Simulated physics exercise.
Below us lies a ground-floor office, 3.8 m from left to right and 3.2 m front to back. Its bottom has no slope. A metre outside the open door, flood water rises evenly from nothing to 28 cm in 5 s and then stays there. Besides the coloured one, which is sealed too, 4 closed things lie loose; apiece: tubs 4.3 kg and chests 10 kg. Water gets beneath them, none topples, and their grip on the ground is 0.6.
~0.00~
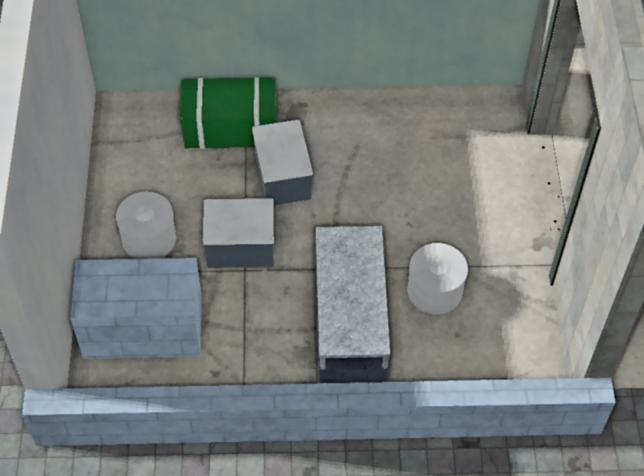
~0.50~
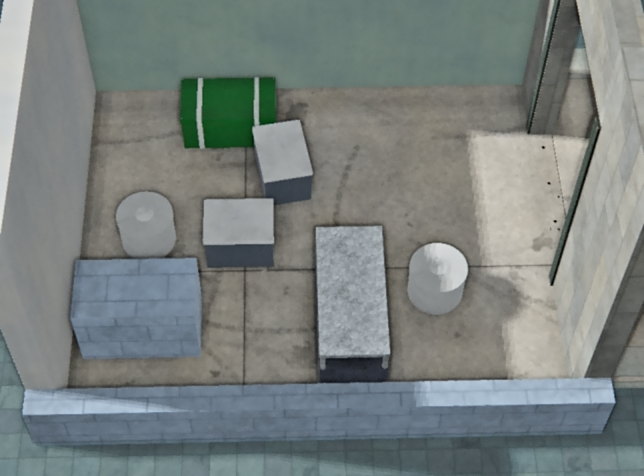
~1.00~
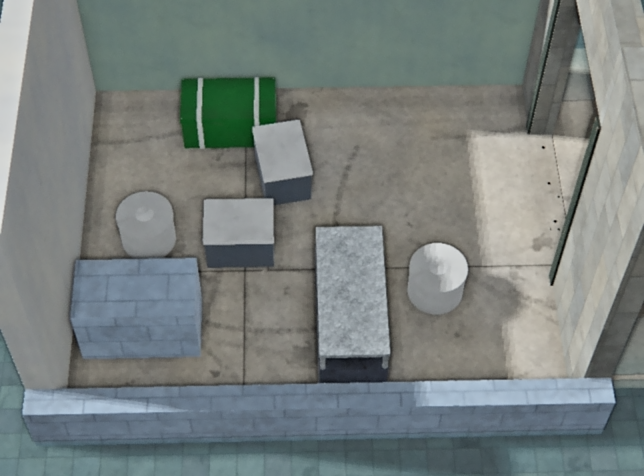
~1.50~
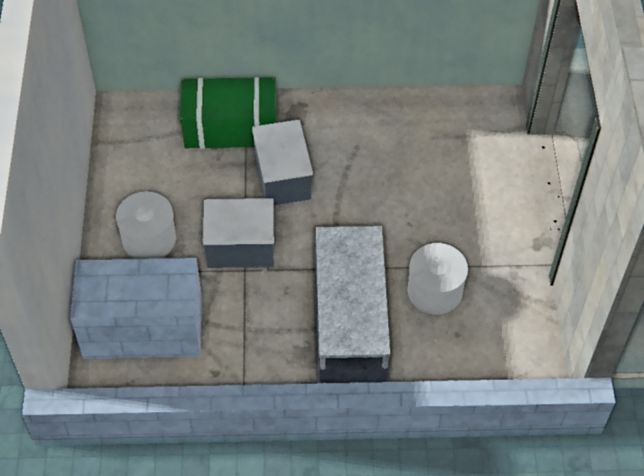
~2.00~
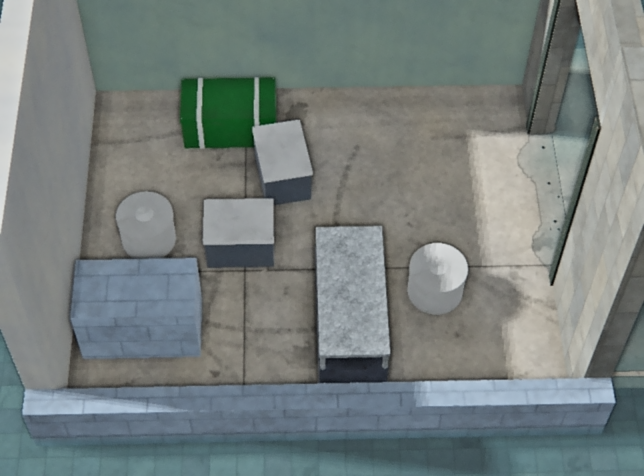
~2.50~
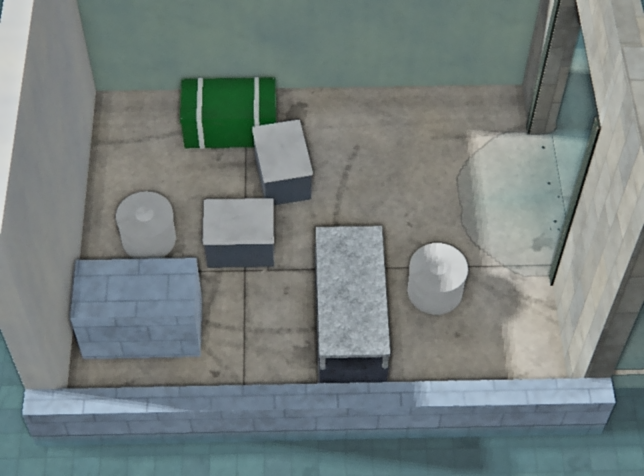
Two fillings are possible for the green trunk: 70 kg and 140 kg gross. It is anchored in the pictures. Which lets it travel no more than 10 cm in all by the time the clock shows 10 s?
Verdict: Only the higher weight holds it.
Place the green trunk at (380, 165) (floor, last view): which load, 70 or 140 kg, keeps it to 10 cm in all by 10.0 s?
The smaller is enough.
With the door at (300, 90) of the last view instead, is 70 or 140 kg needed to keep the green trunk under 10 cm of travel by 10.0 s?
Then only the larger load is enough.
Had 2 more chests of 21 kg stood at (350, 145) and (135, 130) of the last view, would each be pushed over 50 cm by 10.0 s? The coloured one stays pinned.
In that order: Over, under.
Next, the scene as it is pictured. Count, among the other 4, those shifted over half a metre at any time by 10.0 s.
That makes 3.
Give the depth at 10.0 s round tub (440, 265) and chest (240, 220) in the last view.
Roughly 8 and 20 cm.
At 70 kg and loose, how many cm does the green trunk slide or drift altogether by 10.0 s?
About 80 cm.
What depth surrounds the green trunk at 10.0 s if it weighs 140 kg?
About 24 cm.
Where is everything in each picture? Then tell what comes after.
The green trunk at (228, 98), on the bottom; water covers 0.0 m2; 0 of 5 have shifted, in the first picture.
The green trunk at (228, 98), on the bottom; water covers 0.0 m2; 0 of 5 have shifted, in the second picture.
The green trunk at (228, 98) rests on the ground; 0.0 m2 under water; 0 of 5 have shifted, in the third picture.
The green trunk at (228, 98), on the bottom; water covers 0.0 m2; 0 of 5 have shifted, in the fourth picture.
The green trunk at (228, 98) rests on the ground; water covers 0.0 m2; 0 of 5 have shifted, in the fifth picture.
The green trunk at (228, 98) rests on the ground; 0.7 m2 under water; 0 of 5 have shifted, in the sixth picture.
After 3.5 s the green trunk would be 0 cm from its start with 70 kg and 0 cm from its start with 140 kg; 0 cm of water round it then.
After 4.5 s the green trunk would be 0 cm from its start with 70 kg and 0 cm from its start with 140 kg; 2 cm of water round it then.
After 7.0 s the green trunk would be 0 cm from its start with 70 kg and 0 cm from its start with 140 kg; 11 cm of water round it then.
After 10.0 s the green trunk would be 70 cm from its start with 70 kg and 0 cm from its start with 140 kg; 24 cm of water round it then.
